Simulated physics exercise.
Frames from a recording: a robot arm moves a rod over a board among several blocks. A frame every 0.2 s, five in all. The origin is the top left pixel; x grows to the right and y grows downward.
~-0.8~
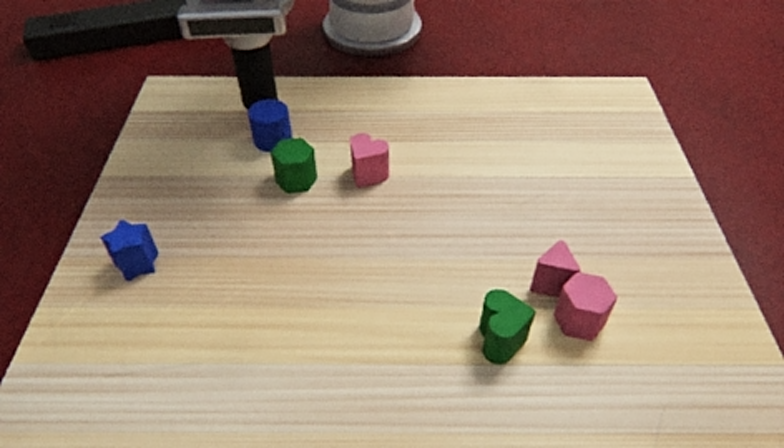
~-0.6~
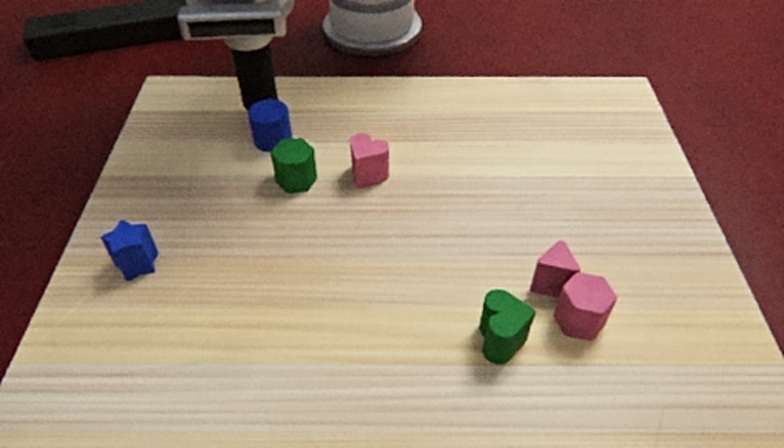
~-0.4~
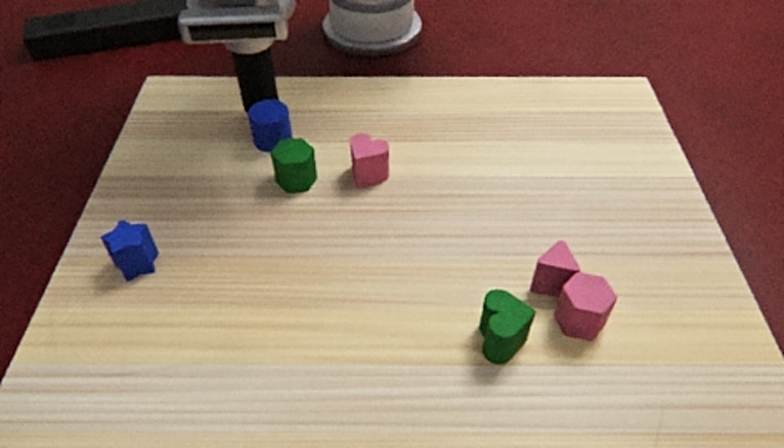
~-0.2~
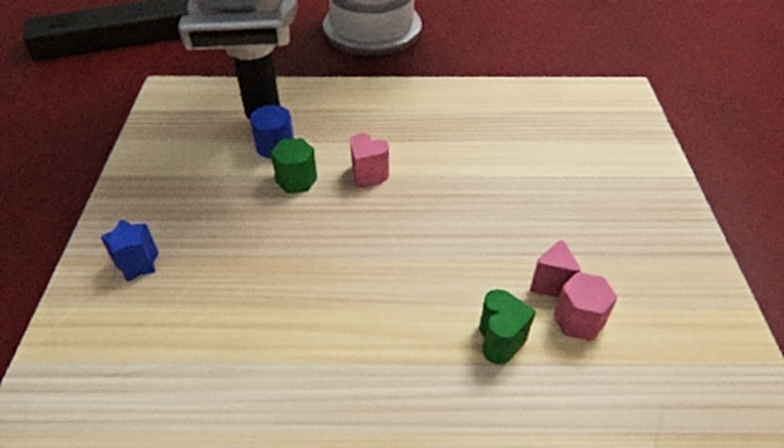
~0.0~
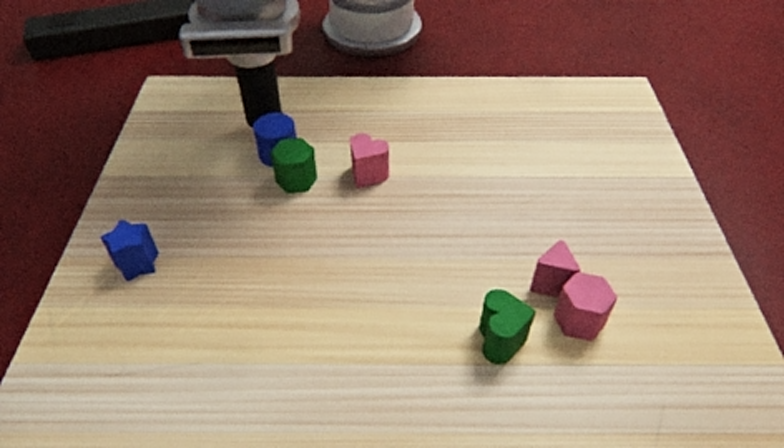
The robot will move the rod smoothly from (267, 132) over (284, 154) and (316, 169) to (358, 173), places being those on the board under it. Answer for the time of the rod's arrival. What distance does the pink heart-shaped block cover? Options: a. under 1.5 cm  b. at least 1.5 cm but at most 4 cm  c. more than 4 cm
It's b.
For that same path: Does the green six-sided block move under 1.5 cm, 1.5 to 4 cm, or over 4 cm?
It goes beyond 4 cm.
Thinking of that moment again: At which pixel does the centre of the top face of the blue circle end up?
The middle of its top is at (291, 165).
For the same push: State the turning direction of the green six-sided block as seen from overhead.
It spins against the clock.
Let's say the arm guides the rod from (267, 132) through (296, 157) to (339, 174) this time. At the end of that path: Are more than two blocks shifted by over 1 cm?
The answer is no.
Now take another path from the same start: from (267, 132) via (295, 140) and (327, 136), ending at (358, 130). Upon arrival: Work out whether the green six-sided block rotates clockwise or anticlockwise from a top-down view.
Anticlockwise, looking down.
What follows on the original path. One third of the way, rod (282, 141); blue circle (282, 150); green six-sided block (305, 173), turned 45° anticlockwise.
Two thirds of the way, rod (315, 156); blue circle (291, 165); green six-sided block (313, 190), turned 50° anticlockwise.
At the end, rod (357, 160); blue circle (291, 165); green six-sided block (313, 190), turned 50° anticlockwise; pink heart-shaped block (391, 148), turned 20° clockwise.
